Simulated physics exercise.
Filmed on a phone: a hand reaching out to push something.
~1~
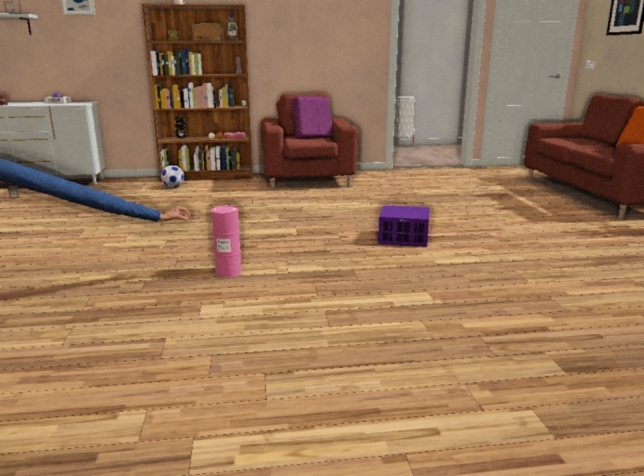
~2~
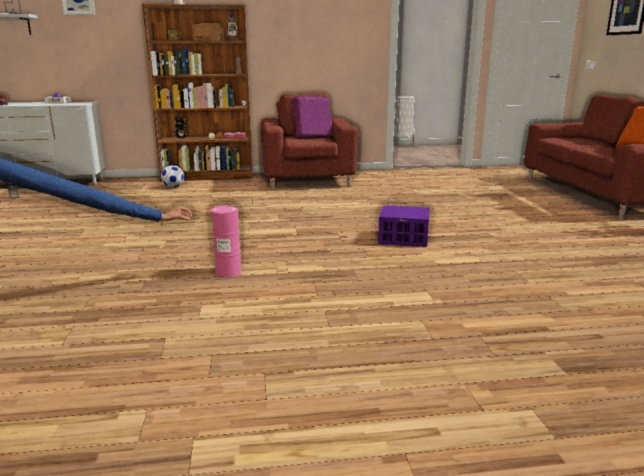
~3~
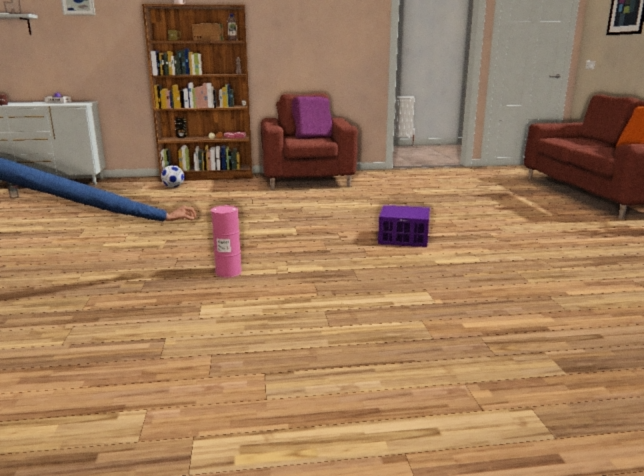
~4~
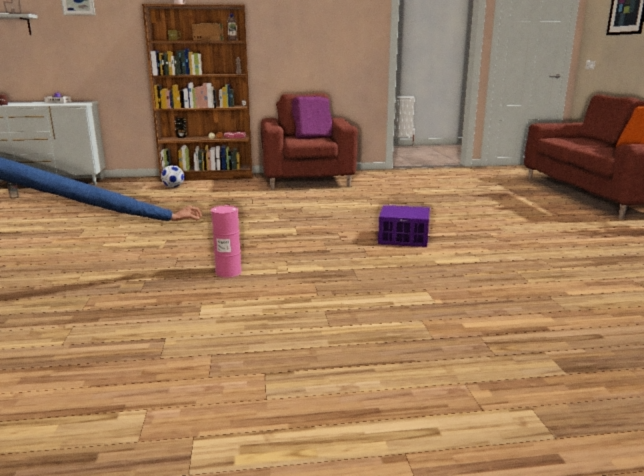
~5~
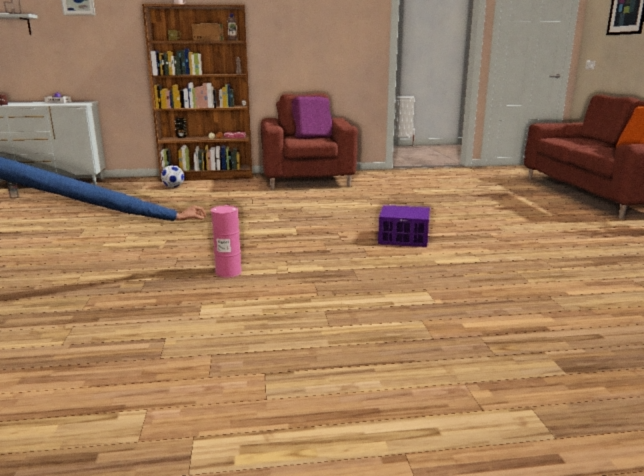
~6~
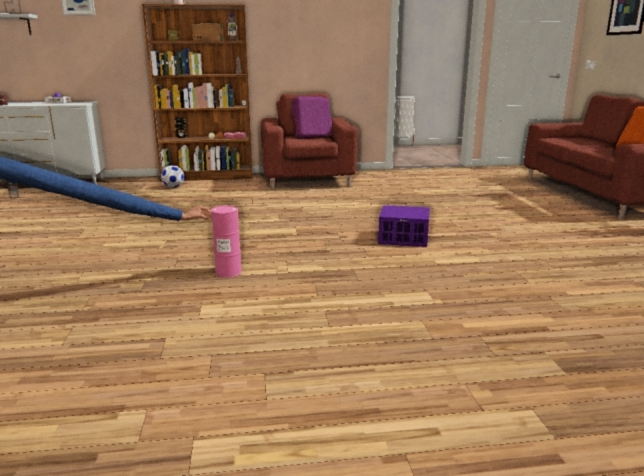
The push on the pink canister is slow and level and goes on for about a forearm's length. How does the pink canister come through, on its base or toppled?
The pink canister topples.
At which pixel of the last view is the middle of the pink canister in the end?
At about (276, 258).
Then, 0.70 s past the last view, pink canister rocked 25° from its first pose near (242, 238).
Then, 1.10 s past the last view, pink canister rocked 69° from its first pose near (267, 248).
Finally, down or leaning hard on the floor, pink canister. Final places as the last picture's camera would see them, pink canister near (276, 258).
